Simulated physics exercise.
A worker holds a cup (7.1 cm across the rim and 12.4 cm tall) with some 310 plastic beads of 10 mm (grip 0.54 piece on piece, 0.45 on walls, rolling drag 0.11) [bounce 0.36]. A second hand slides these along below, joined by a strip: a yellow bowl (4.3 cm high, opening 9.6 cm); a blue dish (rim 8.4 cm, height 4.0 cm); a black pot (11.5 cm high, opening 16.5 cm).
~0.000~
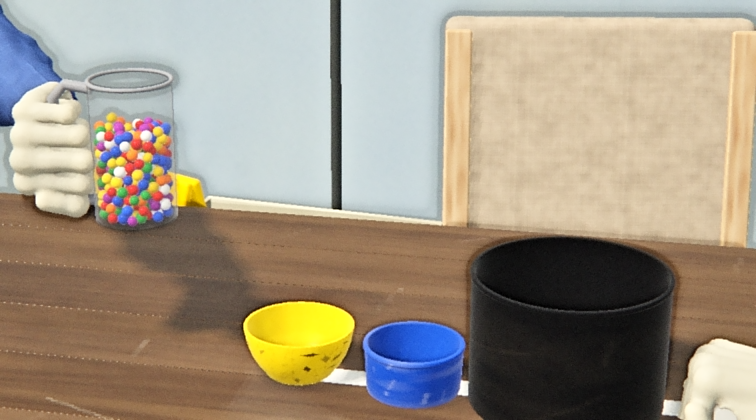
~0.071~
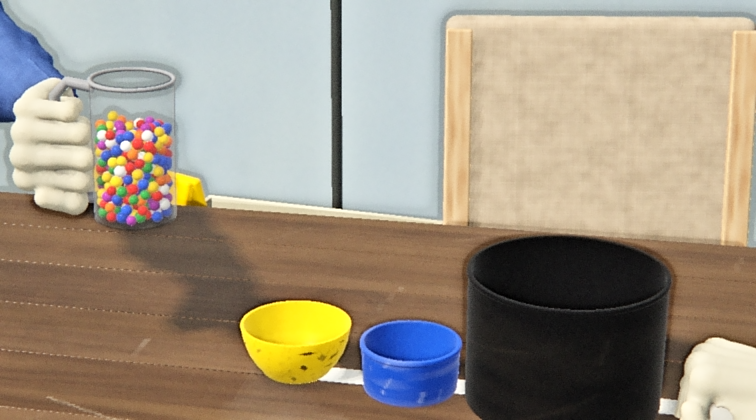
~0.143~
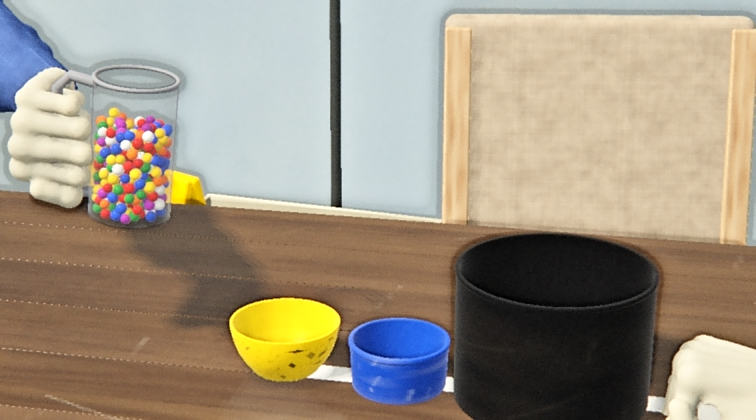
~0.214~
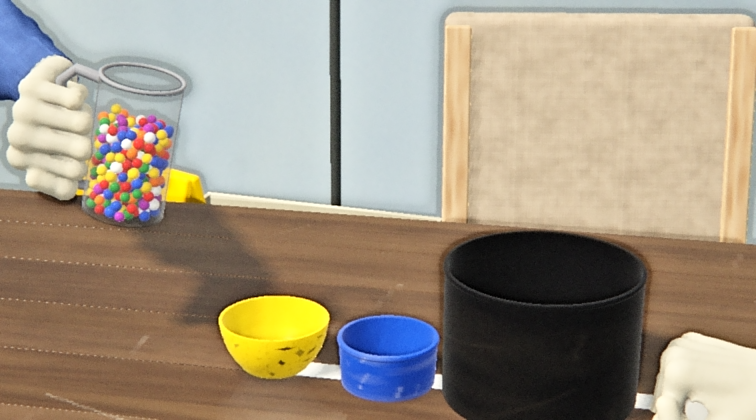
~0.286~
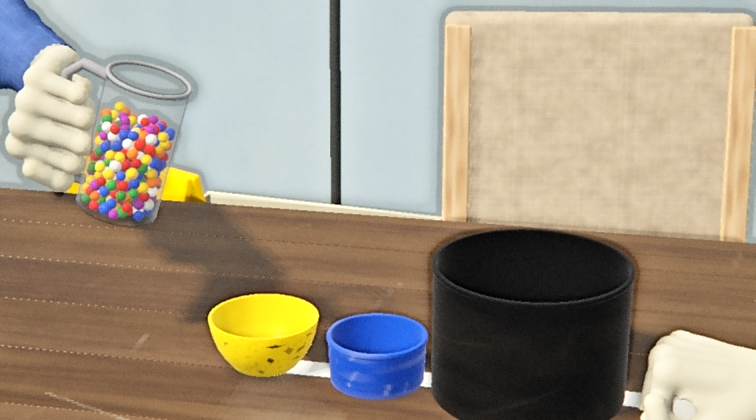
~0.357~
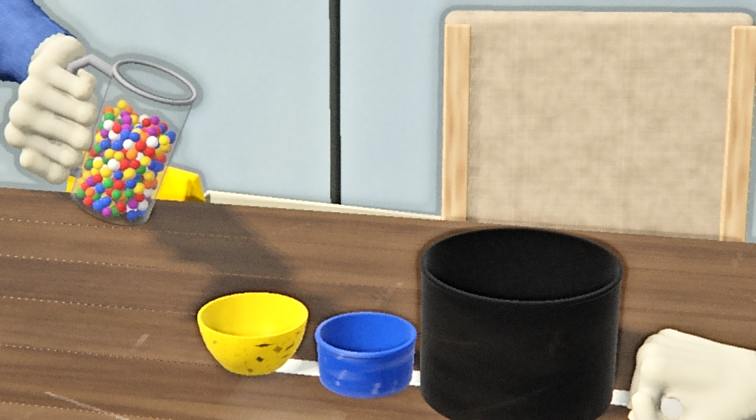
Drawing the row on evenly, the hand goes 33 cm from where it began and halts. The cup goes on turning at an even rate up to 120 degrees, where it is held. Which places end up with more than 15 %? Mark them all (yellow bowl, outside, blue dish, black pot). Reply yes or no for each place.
Yellow bowl: No, outside: Yes, blue dish: Yes, black pot: Yes.
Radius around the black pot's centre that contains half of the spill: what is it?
That distance comes to about 10 centimetres.
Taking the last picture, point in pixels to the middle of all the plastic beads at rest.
Near (185, 344).
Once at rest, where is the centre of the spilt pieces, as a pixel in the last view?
The middle of the spilt pieces sits near (171, 313) in the last picture.
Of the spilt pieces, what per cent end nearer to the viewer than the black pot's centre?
Roughly 30 percent.
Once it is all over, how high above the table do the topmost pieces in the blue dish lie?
Height at rest: Approx. 2.5 cm.
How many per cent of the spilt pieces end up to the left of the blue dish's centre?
Some 10 per cent.
After 1.11 s, tilt 81 degrees; cup 100 %; middle of all pieces on or above the table near (115, 149).
Then, at 1.74 s, tilt 120 degrees; outside 10 %, cup 50 %, black pot 5 %, blue dish 20 %, in the air 20 %; middle of all pieces on or above the table near (169, 231).
Then, at 2.32 s, tilt 120 degrees; outside 25 %, black pot 50 %, blue dish 25 %; middle of all pieces on or above the table near (185, 340).
Then, at 2.87 s, tilt 120 degrees; outside 25 %, black pot 50 %, blue dish 25 %; middle of all pieces on or above the table near (166, 338).
By 3.1 s all is still; outside 25 %, cup 0 %, black pot 50 %, yellow bowl 0 %, blue dish 25 %.
